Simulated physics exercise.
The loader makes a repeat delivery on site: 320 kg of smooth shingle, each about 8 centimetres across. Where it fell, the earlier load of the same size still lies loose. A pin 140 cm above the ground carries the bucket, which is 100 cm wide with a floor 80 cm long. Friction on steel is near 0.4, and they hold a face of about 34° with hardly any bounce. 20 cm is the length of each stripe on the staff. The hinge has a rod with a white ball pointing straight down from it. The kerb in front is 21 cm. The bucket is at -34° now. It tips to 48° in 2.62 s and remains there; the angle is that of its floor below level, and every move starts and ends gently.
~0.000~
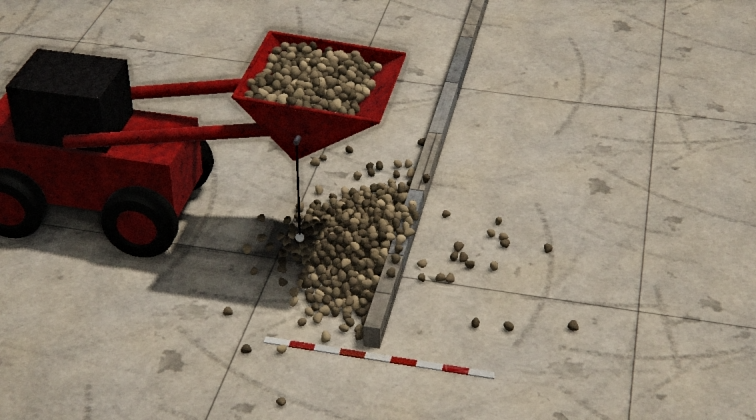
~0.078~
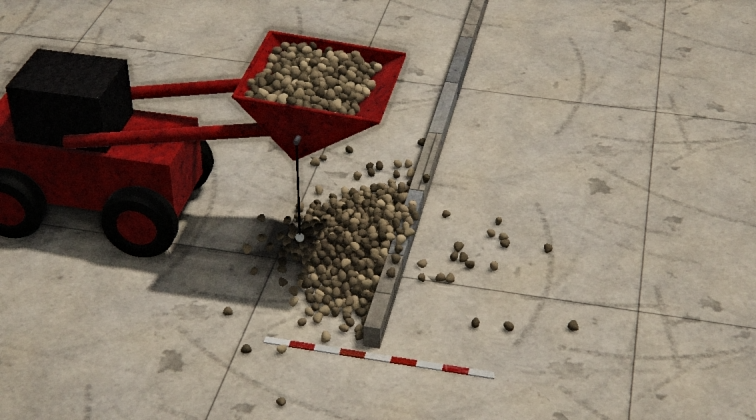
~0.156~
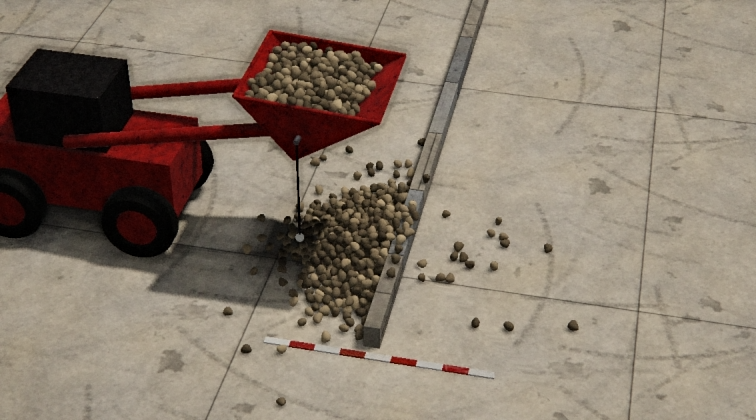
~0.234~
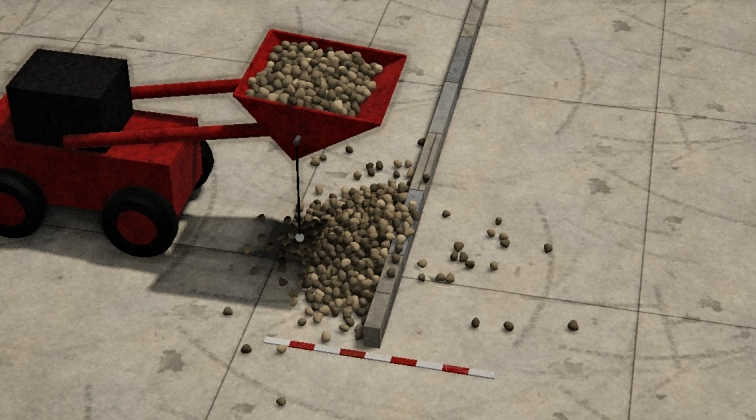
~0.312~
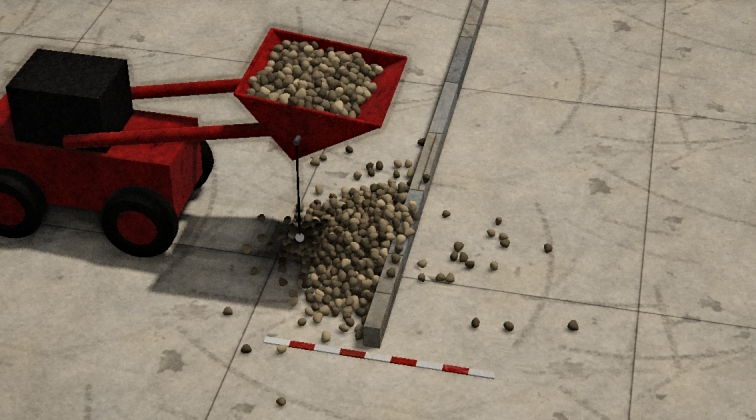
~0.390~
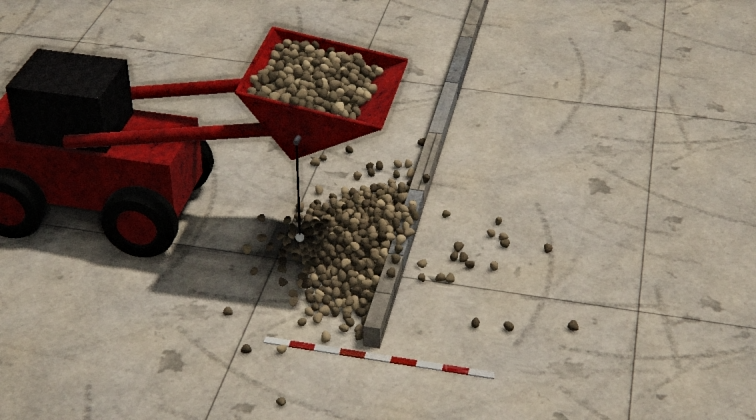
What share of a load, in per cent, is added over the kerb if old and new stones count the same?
I would say 79 percent.
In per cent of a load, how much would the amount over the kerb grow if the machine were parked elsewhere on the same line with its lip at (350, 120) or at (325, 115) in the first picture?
Case one about 40 %, case two about 15 %.
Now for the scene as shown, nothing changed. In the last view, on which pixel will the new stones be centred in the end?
Near (446, 251).
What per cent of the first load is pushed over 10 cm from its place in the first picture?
5 %.
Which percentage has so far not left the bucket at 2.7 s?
I'd say about 0 per cent.
After 2.0 s the floor is at 35°; in per cent of one load, 57 in the bucket, 124 on this side of the kerb, 19 over the kerb; the foremost stones are at (513, 272).
After 2.7 s the floor is at 48°; in per cent of one load, 0 in the bucket, 122 on this side of the kerb, 78 over the kerb; the foremost stones are at (565, 282).
After 3.1 s the floor is at 48°; in per cent of one load, 0 in the bucket, 118 on this side of the kerb, 82 over the kerb; the foremost stones are at (594, 295).
After 5.7 s the floor is at 48°; in per cent of one load, 0 in the bucket, 117 on this side of the kerb, 83 over the kerb; the foremost stones are at (609, 292). Net gain over the kerb, 79.
